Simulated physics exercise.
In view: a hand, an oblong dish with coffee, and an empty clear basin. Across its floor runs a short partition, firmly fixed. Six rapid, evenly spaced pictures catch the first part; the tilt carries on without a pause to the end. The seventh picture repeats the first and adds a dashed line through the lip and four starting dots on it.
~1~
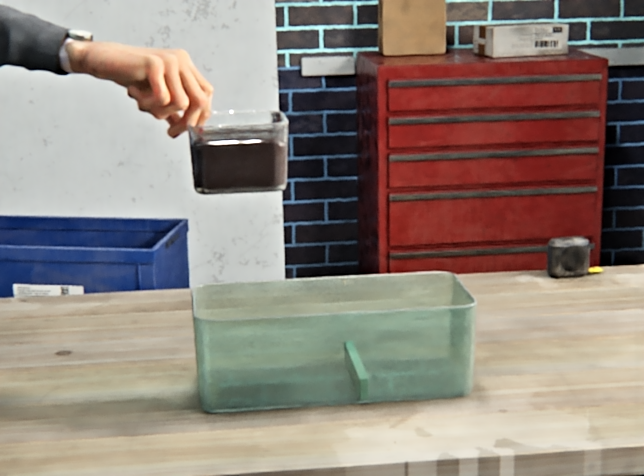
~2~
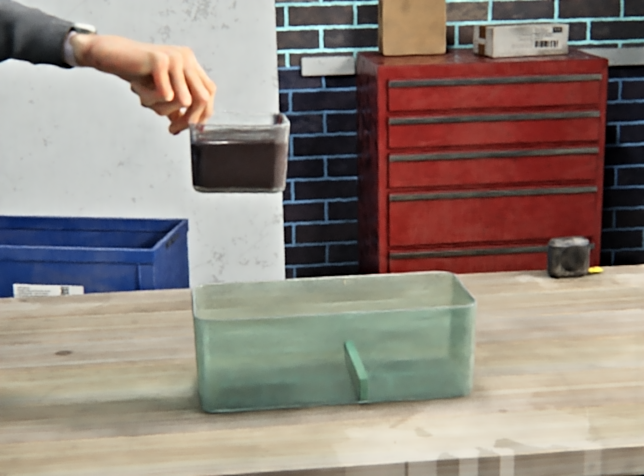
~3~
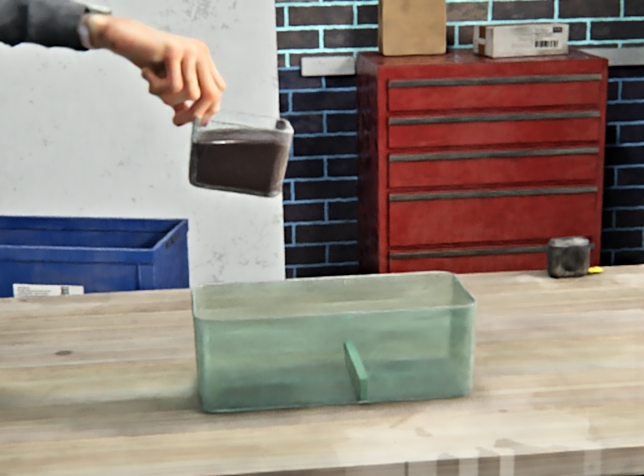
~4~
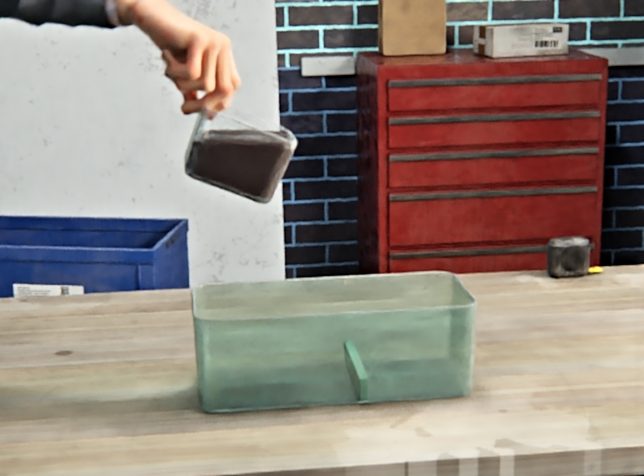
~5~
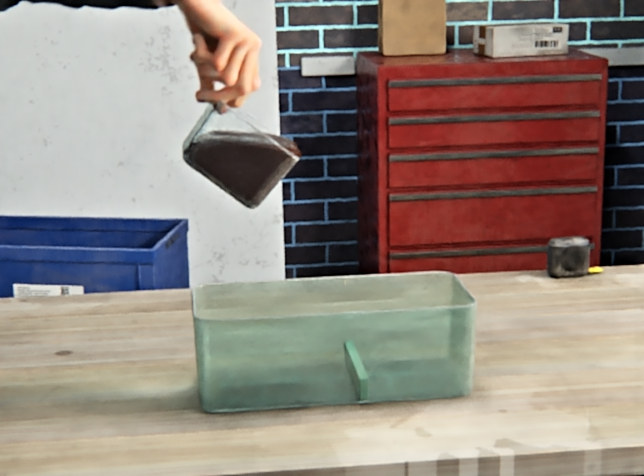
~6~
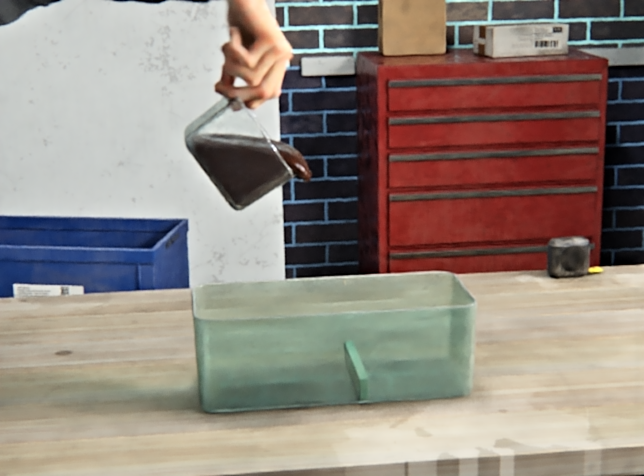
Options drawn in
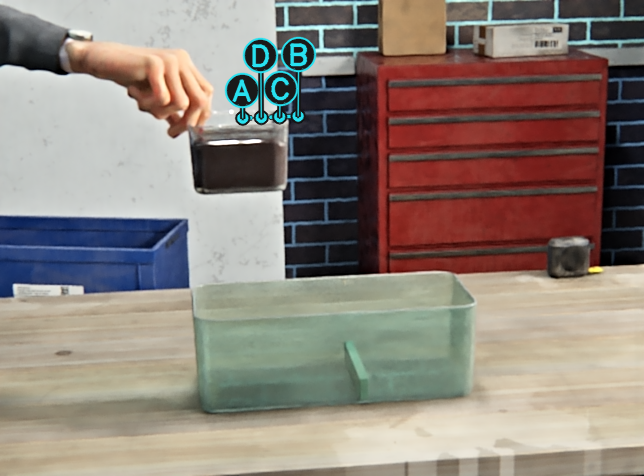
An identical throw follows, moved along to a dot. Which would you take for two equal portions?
Spot B.
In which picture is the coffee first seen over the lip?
Picture 5.
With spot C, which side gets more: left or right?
More ends on the left.
On the marked copy, A at (242, 118); B at (298, 116); C at (279, 116); D at (261, 117).
For spot A, about 69 % ends left of the wall and 22 % right of it; 9 % is lost outside.
For spot B, about 52 % ends left of the wall and 45 % right of it.
For spot C, about 68 % ends left of the wall and 27 % right of it; 5 % is lost outside.
For spot D, about 75 % ends left of the wall and 19 % right of it; 5 % is lost outside.
